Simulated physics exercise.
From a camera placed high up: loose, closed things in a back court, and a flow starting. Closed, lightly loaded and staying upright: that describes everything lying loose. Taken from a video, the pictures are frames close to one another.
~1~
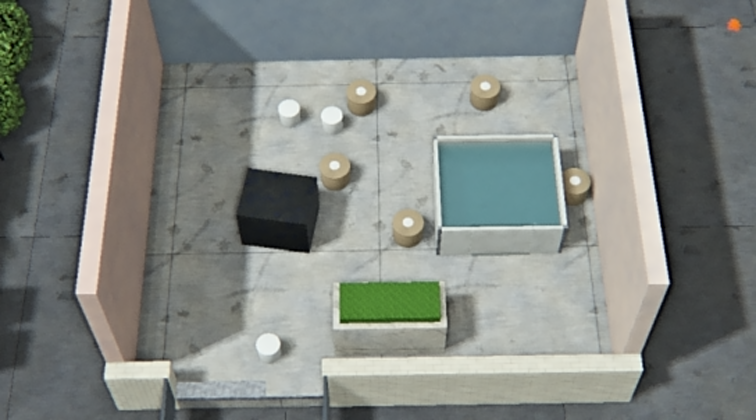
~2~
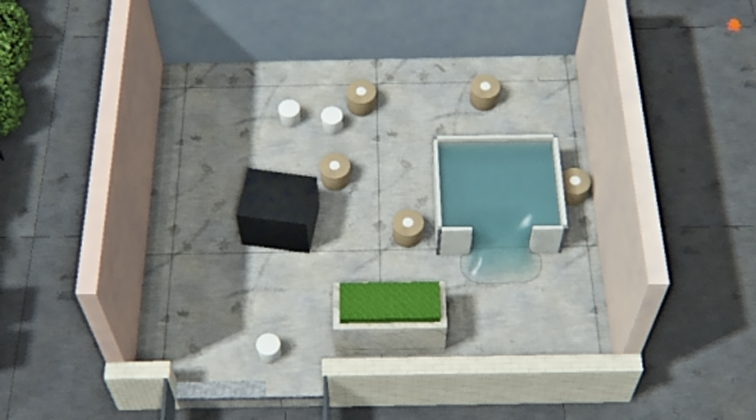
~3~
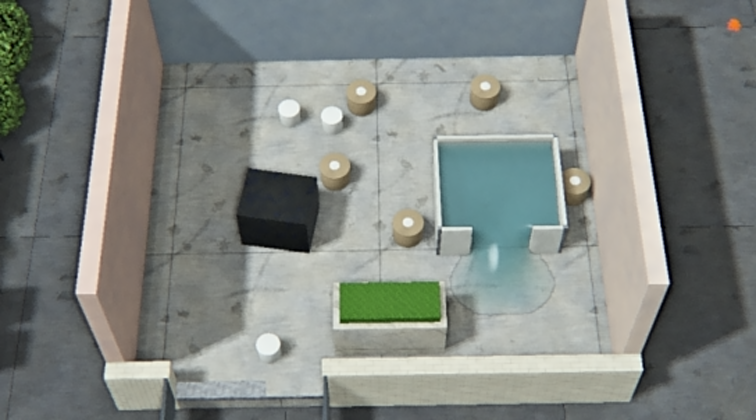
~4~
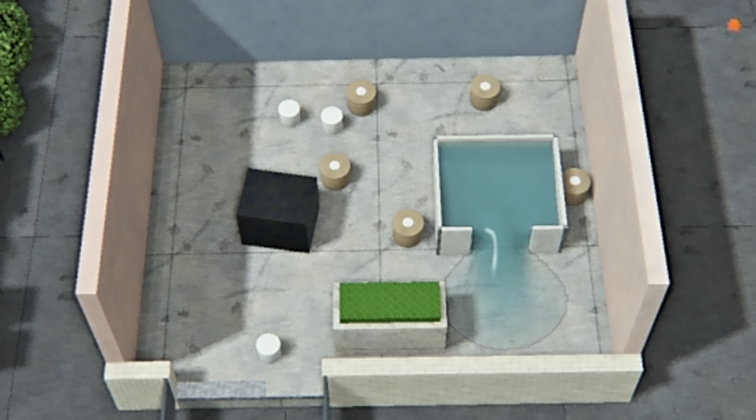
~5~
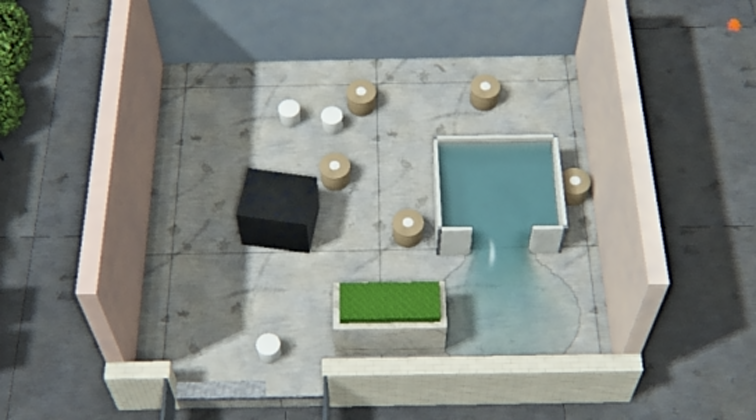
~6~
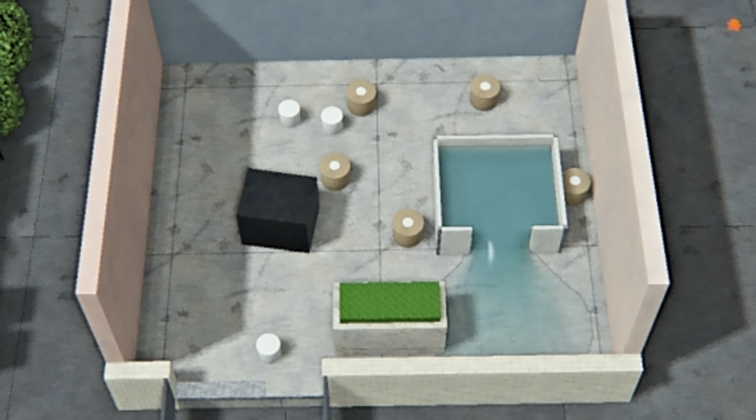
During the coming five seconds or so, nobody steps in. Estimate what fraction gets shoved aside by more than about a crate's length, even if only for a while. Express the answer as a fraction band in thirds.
Fraction band: Less than 1/3.
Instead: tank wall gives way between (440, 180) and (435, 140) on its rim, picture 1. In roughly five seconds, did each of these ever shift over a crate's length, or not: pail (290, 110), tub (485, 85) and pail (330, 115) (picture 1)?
Travels that far, falls short, travels that far.
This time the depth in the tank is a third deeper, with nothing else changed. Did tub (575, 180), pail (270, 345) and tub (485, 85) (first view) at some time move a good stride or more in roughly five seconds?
Order as given: Displaced that much; displaced that much; not past it.
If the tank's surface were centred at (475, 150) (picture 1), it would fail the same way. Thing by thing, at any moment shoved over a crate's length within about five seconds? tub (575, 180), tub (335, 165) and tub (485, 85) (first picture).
Lab note - in sequence: Displaced that much; less than that; less than that.
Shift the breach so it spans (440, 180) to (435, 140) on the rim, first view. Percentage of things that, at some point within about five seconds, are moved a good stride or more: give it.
Roughly 50 %.
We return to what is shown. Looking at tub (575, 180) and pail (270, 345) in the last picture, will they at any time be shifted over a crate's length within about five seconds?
Taking them as you listed them, I'd say travelled that much for the first and travelled that much for the second.
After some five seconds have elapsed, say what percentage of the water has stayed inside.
Looks like about 96 per cent of the water.
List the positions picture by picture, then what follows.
A tub at (361, 92), on the bottom; a pail at (332, 115), on the bottom; 0 of 8 have shifted, in the first frame.
A tub at (361, 92) rests on the ground; a pail at (332, 115) rests on the ground; 0 of 8 have shifted, in the second frame.
A tub at (361, 92) rests on the ground; a pail at (332, 115) rests on the ground; 0 of 8 have shifted, in the third frame.
A tub at (361, 92), on the bottom; a pail at (332, 115), on the bottom; 0 of 8 have shifted, in the fourth frame.
A tub at (361, 92) rests on the ground; a pail at (332, 115), on the bottom; 0 of 8 have shifted, in the fifth frame.
A tub at (361, 92), on the bottom; a pail at (332, 115) rests on the ground; 0 of 8 have shifted, in the sixth frame.
A moment on, 0 of 8 are well off their spots; 0 afloat.
Next, 0 of 8 are well off their spots; 0 afloat.
Later, 2 of 8 are well off their spots; 0 afloat.
In the end, 2 of 8 are well off their spots, and 2 have been at some point; 1 afloat.
